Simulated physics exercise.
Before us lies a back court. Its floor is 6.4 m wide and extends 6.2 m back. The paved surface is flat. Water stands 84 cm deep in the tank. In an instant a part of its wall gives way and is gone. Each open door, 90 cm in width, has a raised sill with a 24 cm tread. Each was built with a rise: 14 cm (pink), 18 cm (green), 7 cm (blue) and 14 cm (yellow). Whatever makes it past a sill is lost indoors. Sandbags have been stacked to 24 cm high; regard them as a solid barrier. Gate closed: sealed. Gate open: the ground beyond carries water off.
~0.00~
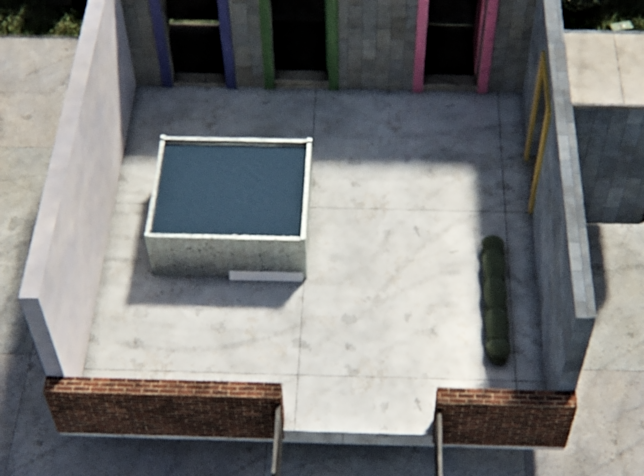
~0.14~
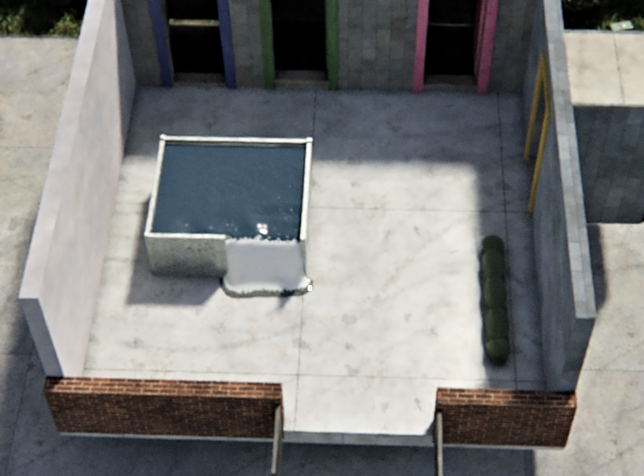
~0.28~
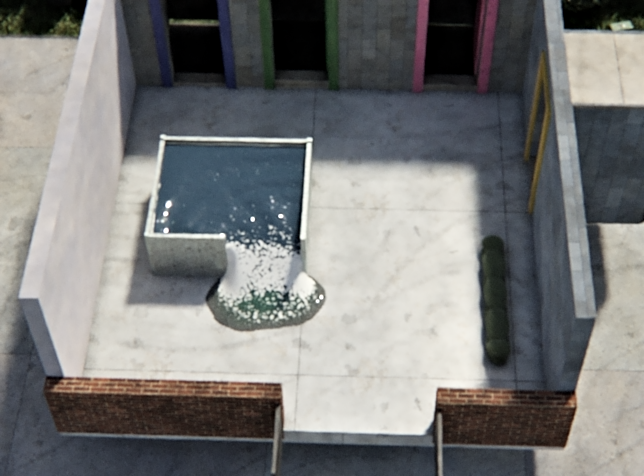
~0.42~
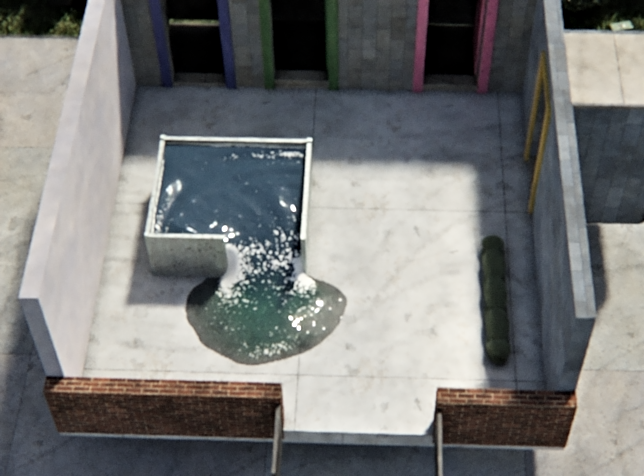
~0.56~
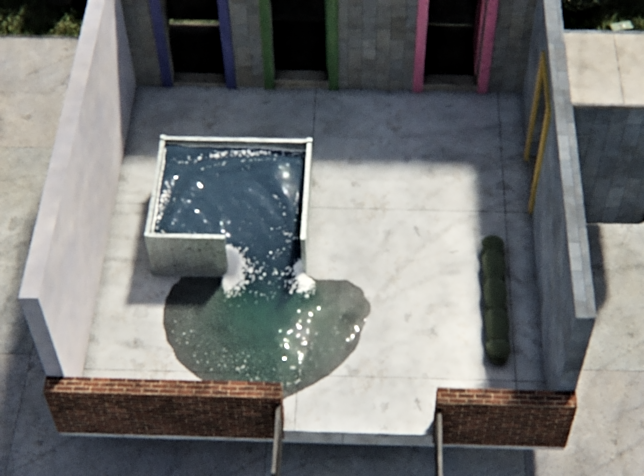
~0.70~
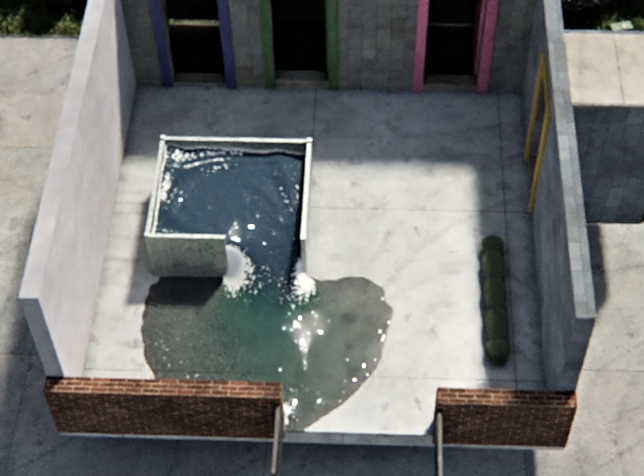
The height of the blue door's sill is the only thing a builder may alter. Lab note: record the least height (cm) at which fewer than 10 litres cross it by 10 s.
Least height: 10.5 cm.
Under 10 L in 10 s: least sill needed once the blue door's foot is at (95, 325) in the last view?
Something near 12.5 cm.
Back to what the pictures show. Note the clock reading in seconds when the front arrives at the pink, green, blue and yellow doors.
For pink it's 6.5 s, for green 5.5 s, for blue 4.0 s, and for yellow 4.5 s.
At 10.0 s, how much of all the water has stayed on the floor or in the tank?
Some 56 per cent remains.
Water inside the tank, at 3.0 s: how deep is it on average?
Close to 34 cm deep on average.
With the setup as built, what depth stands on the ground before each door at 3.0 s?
At the pink door the depth is 0 cm, at green 0 cm, at blue 0 cm and at yellow 0 cm.
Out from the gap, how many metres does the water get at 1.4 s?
Reach: Approx. 3.6 m.
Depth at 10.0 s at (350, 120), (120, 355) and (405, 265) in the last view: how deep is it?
About 2, 6 and 1 cm.
After 1.4 s water covers 25 % of the floor, deepest (44 cm) near (272, 284); it has not reached the blue door.
After 3.0 s water covers 40 % of the floor, deepest (32 cm) near (90, 409); it has not reached the blue door.
After 10.0 s water covers 90 % of the floor, deepest (10 cm) near (136, 95); 8 cm at the blue door, 44 litres in over its 7 cm sill.
At the blue door as built, the water arrived by 4.2 s and peaked near 12 cm at 5.0 s.
With a sill of 9 cm, 21 litres would have come in within the 10 s; with 12 cm, 5 litres. So under 10 litres takes about 10.5 cm.
